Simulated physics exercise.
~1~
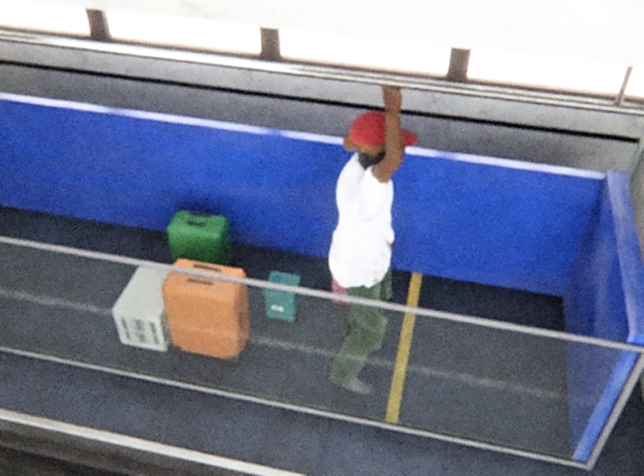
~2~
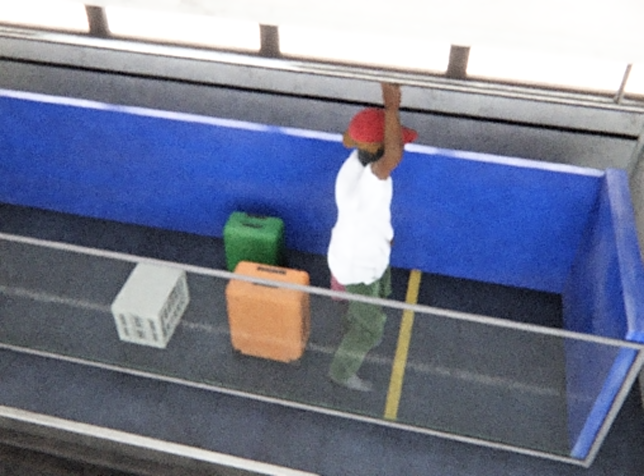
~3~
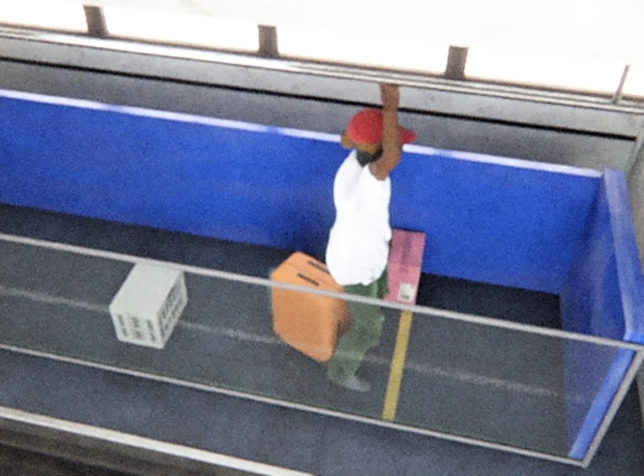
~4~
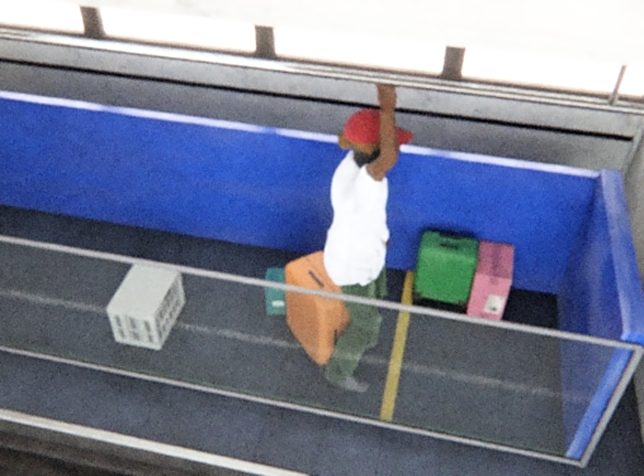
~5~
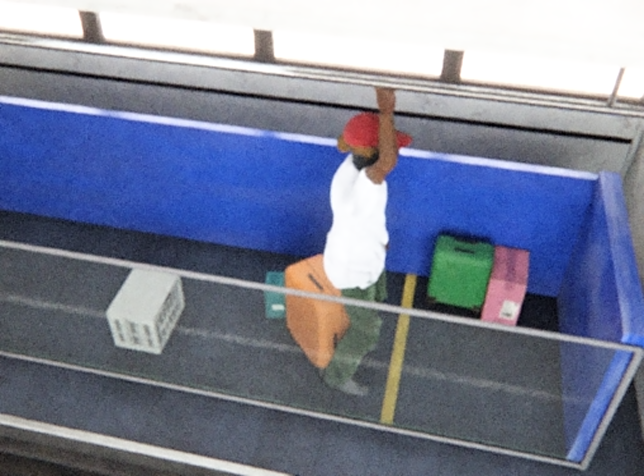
A passenger stands steady as orange, green and pink luggage slides right, the orange stopping short of the yellow line.
